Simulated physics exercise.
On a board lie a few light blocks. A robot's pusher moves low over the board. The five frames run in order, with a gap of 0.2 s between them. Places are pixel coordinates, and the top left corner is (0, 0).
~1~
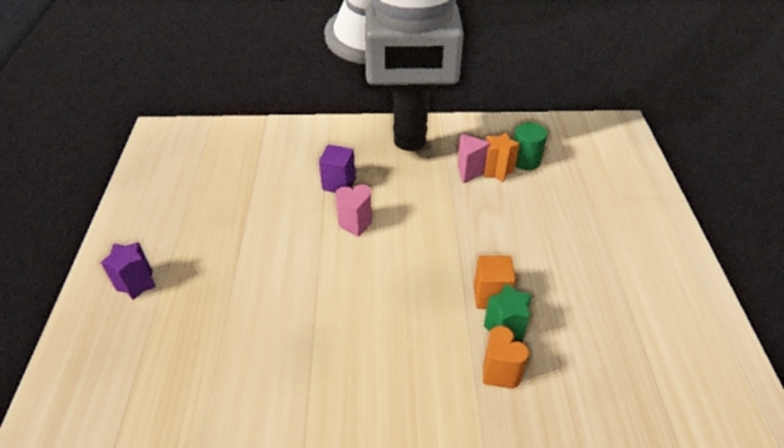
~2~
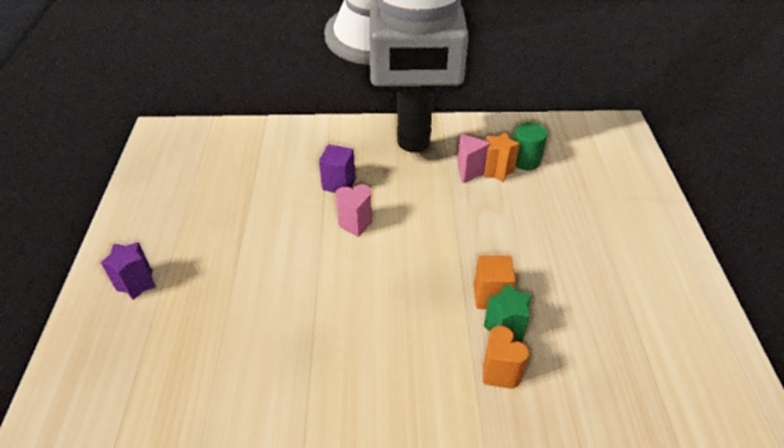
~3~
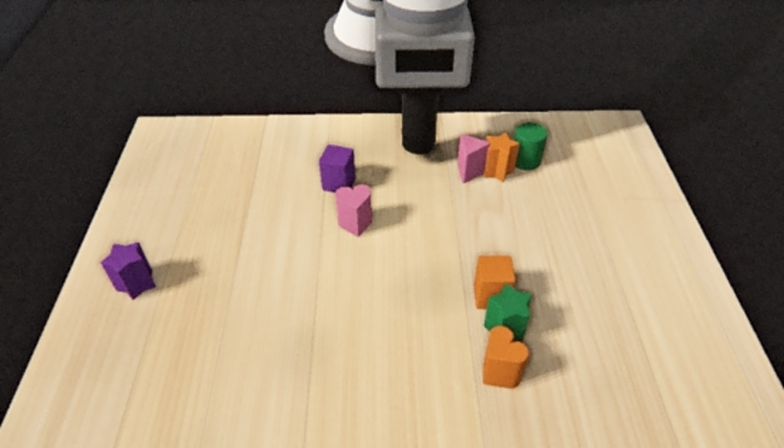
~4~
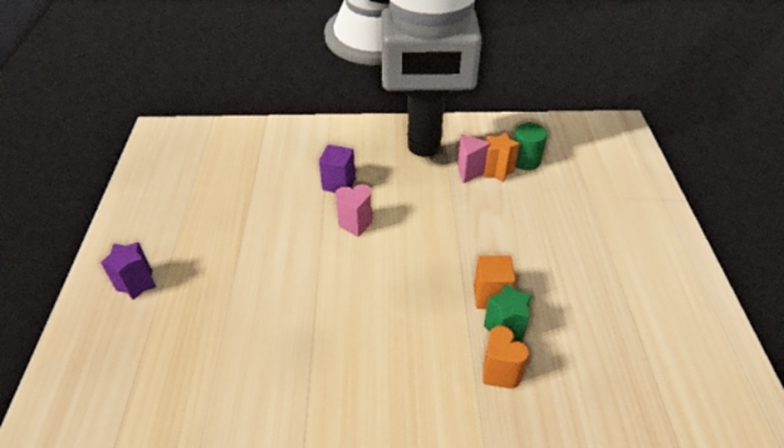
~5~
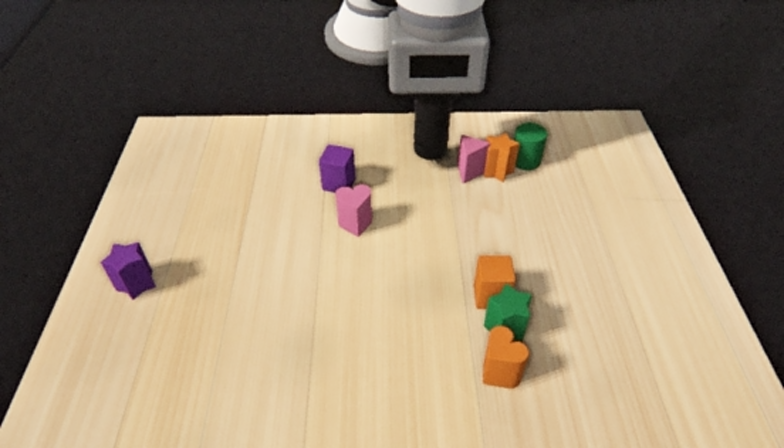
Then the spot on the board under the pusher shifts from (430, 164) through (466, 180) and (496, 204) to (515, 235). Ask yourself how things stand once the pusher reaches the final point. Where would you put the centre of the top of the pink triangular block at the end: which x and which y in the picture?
Around pixel (533, 176).
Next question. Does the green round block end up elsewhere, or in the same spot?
It gets no push and keeps its place.
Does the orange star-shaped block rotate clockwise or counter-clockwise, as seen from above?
From the top, the block rotates counterclockwise.
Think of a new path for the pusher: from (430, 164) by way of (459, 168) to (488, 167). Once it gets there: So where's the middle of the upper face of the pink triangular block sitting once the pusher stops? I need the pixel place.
My estimate: (507, 155).
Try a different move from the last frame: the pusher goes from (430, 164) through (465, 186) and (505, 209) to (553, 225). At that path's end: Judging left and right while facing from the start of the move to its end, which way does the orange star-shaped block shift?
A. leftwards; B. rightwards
My pick is A.
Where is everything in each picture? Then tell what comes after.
Pusher's lower end at (410, 142); pink triangular block at (473, 143); orange star-shaped block at (502, 142); green round block at (532, 131), in the first frame.
Pusher at (414, 143); blocks still, in the second frame.
Pusher at (419, 145); blocks still, in the third frame.
Pusher at (424, 147); blocks still, in the fourth frame.
Pusher at (430, 150); pink triangular block at (473, 143); orange star-shaped block at (502, 142); green round block at (532, 131), in the fifth frame.
What follows on the original path. One third of the way, pusher at (469, 167); pink triangular block at (498, 157), turned 20° clockwise; orange star-shaped block at (518, 148), turned 45° anticlockwise.
Two thirds of the way, pusher at (499, 191); pink triangular block at (530, 173); orange star-shaped block at (521, 148), turned 50° anticlockwise.
At the end, pusher at (518, 222); pink triangular block at (533, 176), turned 40° anticlockwise; orange star-shaped block at (521, 148), turned 50° anticlockwise; green round block still.
